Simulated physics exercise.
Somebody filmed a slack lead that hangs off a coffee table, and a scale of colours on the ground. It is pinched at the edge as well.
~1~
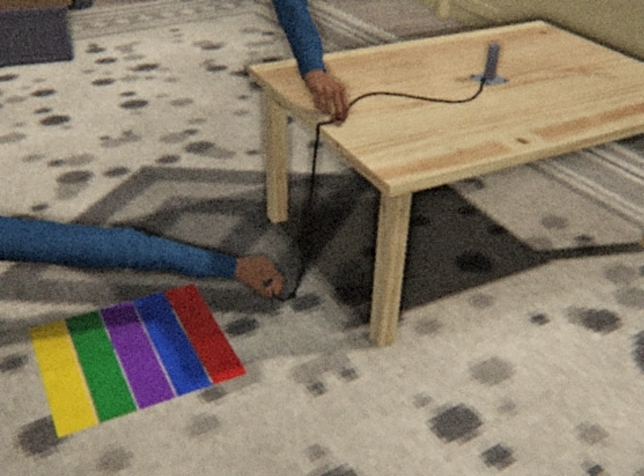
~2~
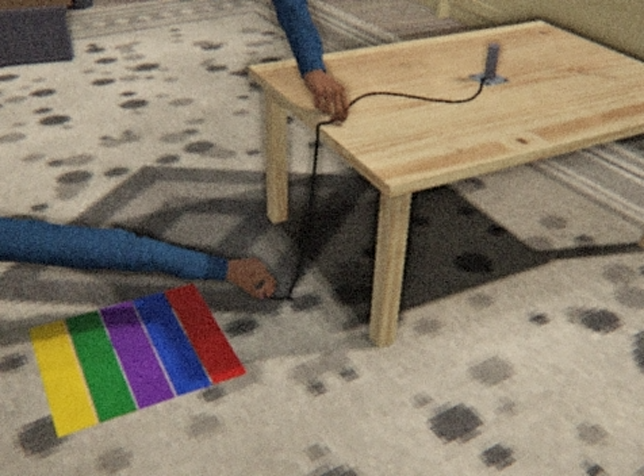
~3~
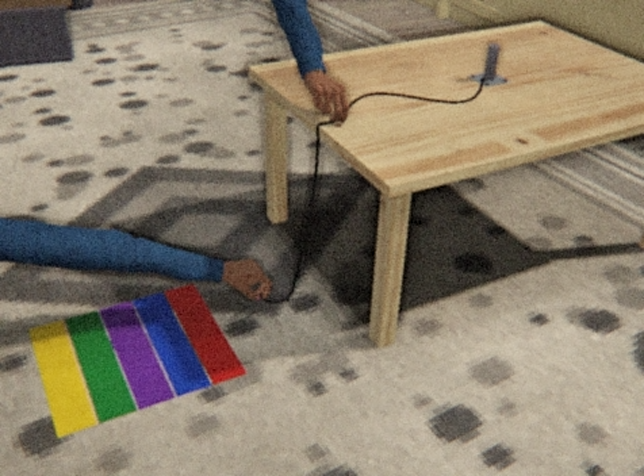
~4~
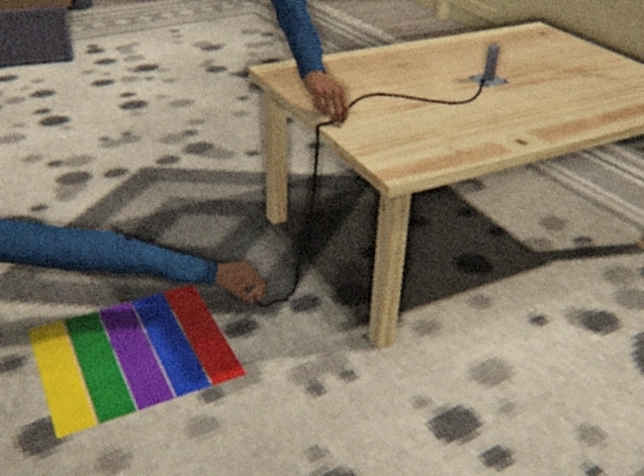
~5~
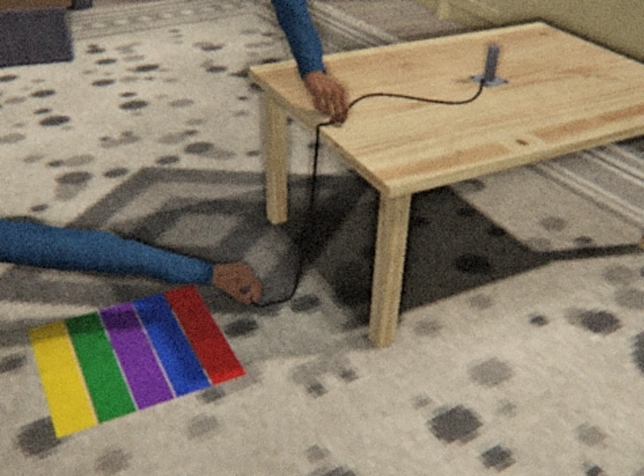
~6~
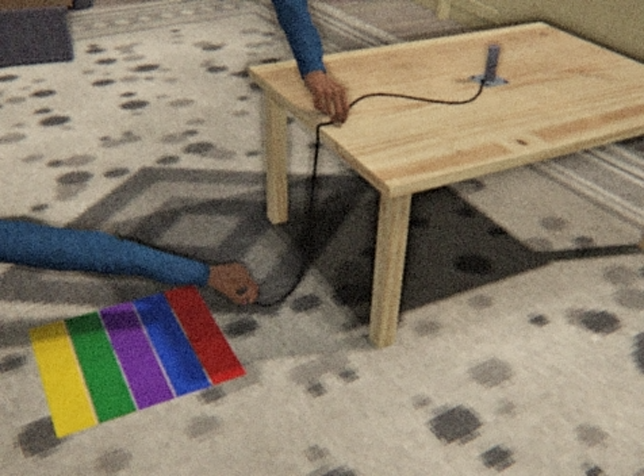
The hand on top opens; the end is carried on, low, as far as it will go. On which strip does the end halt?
The end stops over the green strip.
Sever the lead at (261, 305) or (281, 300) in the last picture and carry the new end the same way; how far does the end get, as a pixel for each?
Near (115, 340) and (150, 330).
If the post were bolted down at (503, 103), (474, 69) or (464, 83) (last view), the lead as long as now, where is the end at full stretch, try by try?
In that order: (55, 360), (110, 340) and (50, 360).
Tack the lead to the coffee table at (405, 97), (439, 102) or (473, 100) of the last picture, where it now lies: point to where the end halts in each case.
Try by try, around (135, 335), (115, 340) and (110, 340).
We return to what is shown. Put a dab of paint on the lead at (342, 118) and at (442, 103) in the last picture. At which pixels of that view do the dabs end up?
They go to (299, 140) and to (415, 97).
A little later, end near (155, 328); over blue.
Next, end near (115, 340); over purple.
When it is tight, end near (92, 347); over green. It gets as far as the green strip.
